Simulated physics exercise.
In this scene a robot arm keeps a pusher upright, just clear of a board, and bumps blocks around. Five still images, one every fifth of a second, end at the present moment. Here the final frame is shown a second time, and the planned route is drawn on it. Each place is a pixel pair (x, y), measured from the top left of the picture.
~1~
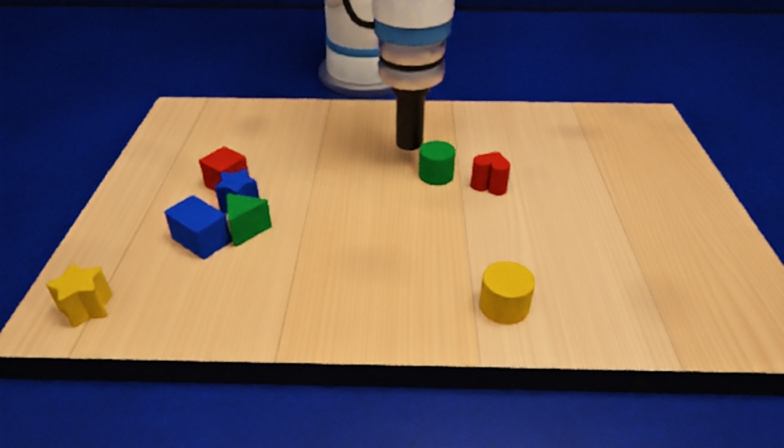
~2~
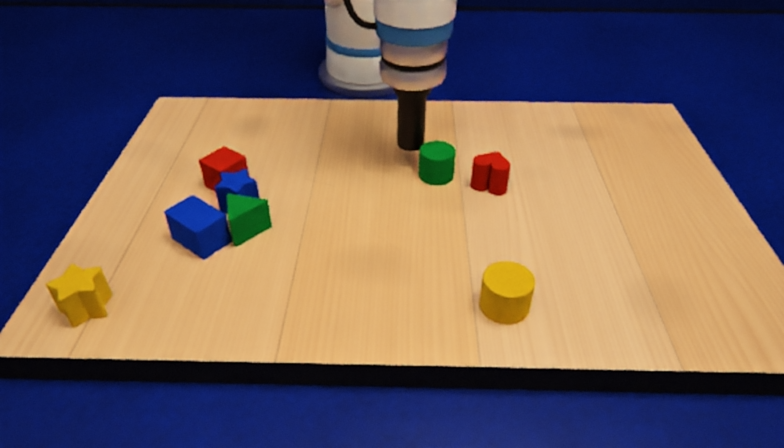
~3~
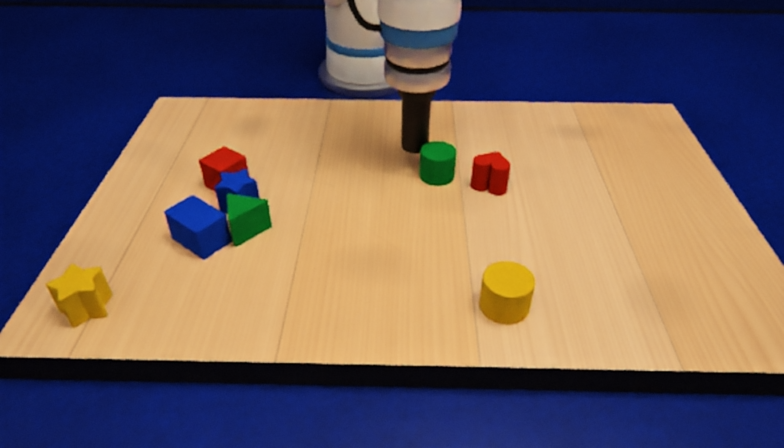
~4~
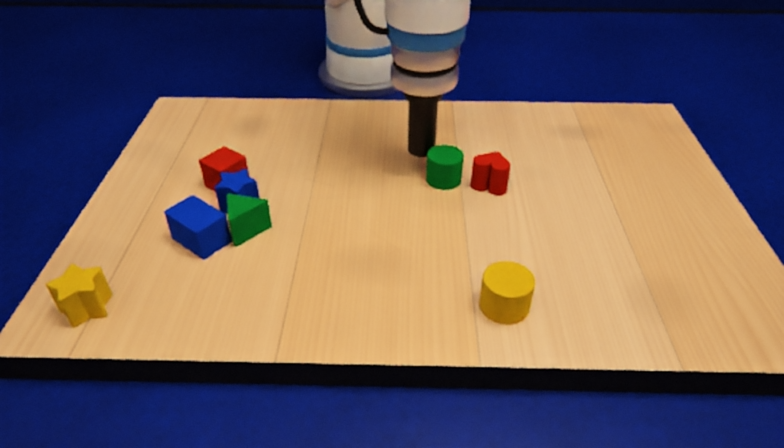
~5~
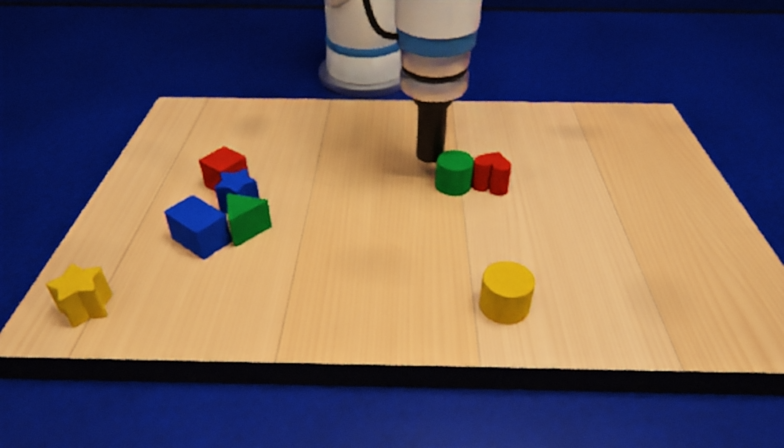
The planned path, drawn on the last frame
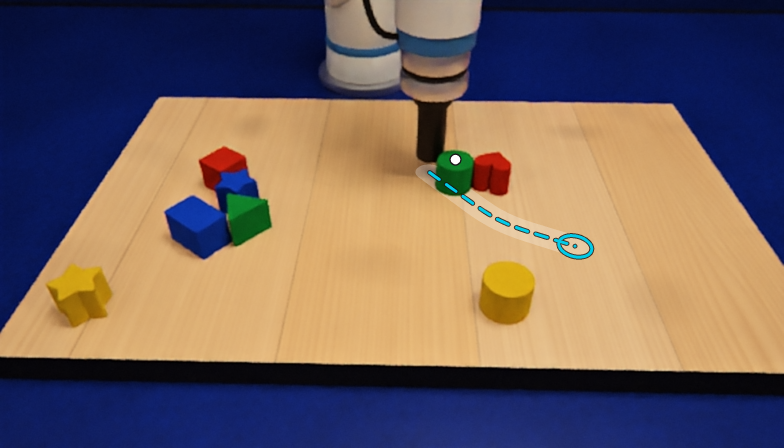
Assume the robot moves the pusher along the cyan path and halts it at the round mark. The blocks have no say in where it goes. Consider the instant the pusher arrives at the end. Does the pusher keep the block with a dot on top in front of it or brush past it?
It will keep going ahead of the pusher.
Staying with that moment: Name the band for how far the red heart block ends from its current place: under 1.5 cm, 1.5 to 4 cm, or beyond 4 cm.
Between 1.5 and 4 cm.
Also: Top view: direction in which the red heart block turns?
I'd predict that, seen from above, the red heart block rotates counter-clockwise.
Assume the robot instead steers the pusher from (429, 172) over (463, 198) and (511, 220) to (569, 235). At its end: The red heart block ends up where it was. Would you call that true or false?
This is false.
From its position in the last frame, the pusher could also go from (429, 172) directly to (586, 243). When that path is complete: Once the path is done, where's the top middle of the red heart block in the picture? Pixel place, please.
Its top centre is at about (529, 170).
The drawn path runs from (429, 172) over (467, 199) and (514, 227) to (575, 246); the dot is on the green cylinder.
The first path, step by step. One third of the way, pusher (470, 183); green cylinder (498, 188); red heart block (511, 166), turned 70° anticlockwise.
Two thirds of the way, pusher (517, 209); green cylinder (551, 215); red heart block (511, 166), turned 70° anticlockwise.
At the end, pusher (580, 229); green cylinder (610, 241); red heart block (511, 166), turned 70° anticlockwise.
